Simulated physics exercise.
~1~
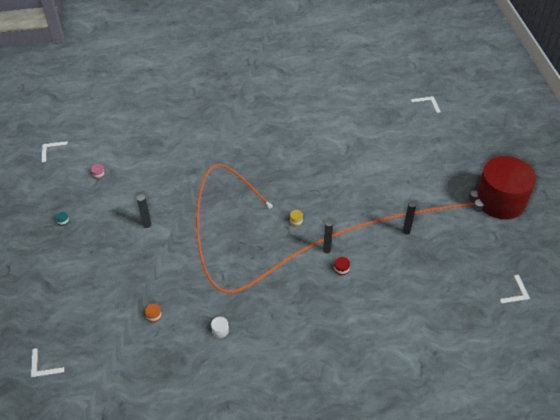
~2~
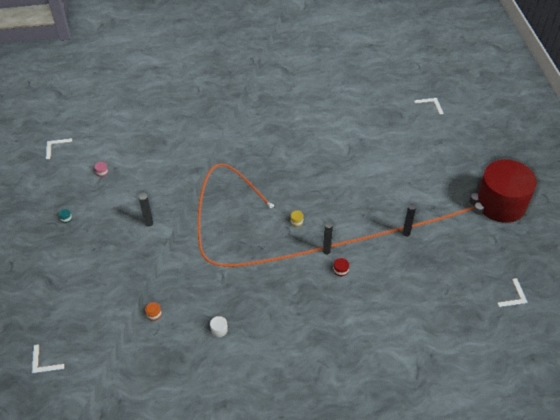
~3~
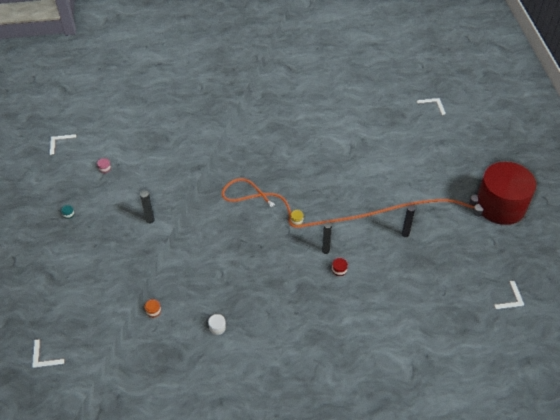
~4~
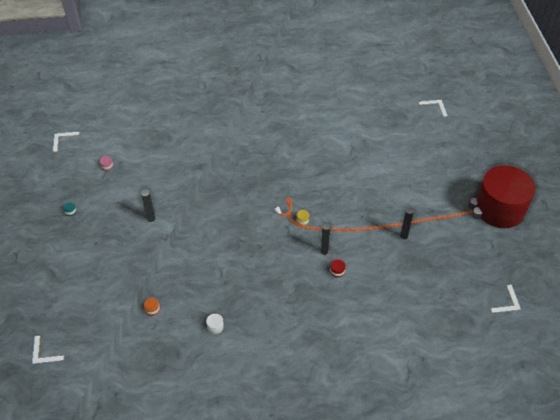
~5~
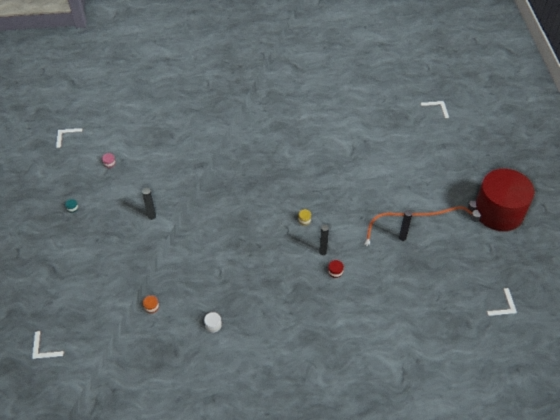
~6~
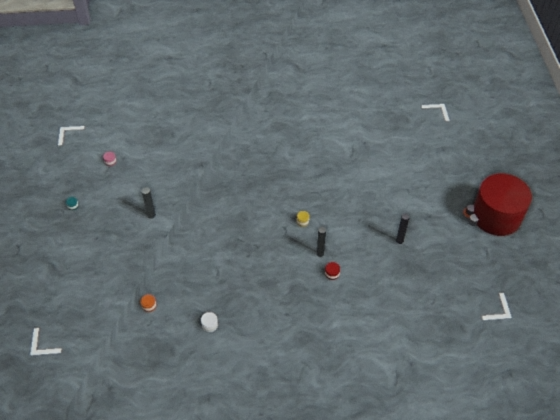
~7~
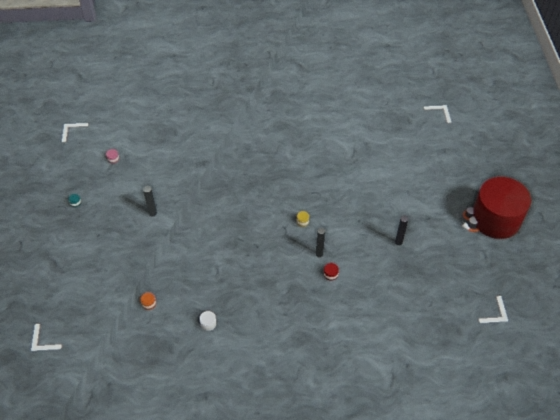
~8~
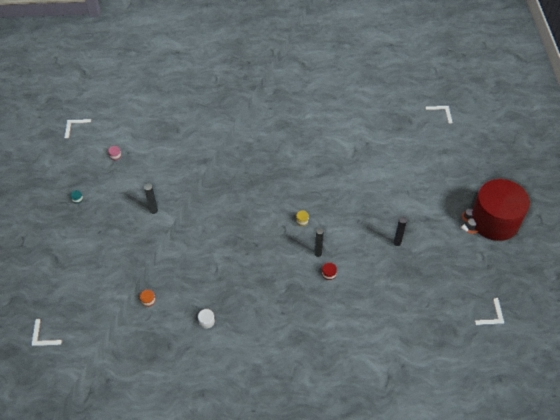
On a mottled grey floor with white corner marks, an orange lead winds past dark posts and small coloured containers into a red reel at right, nudging the yellow canister slightly right as it passes; the lead ends almost fully drawn in, the other containers still about where they were.
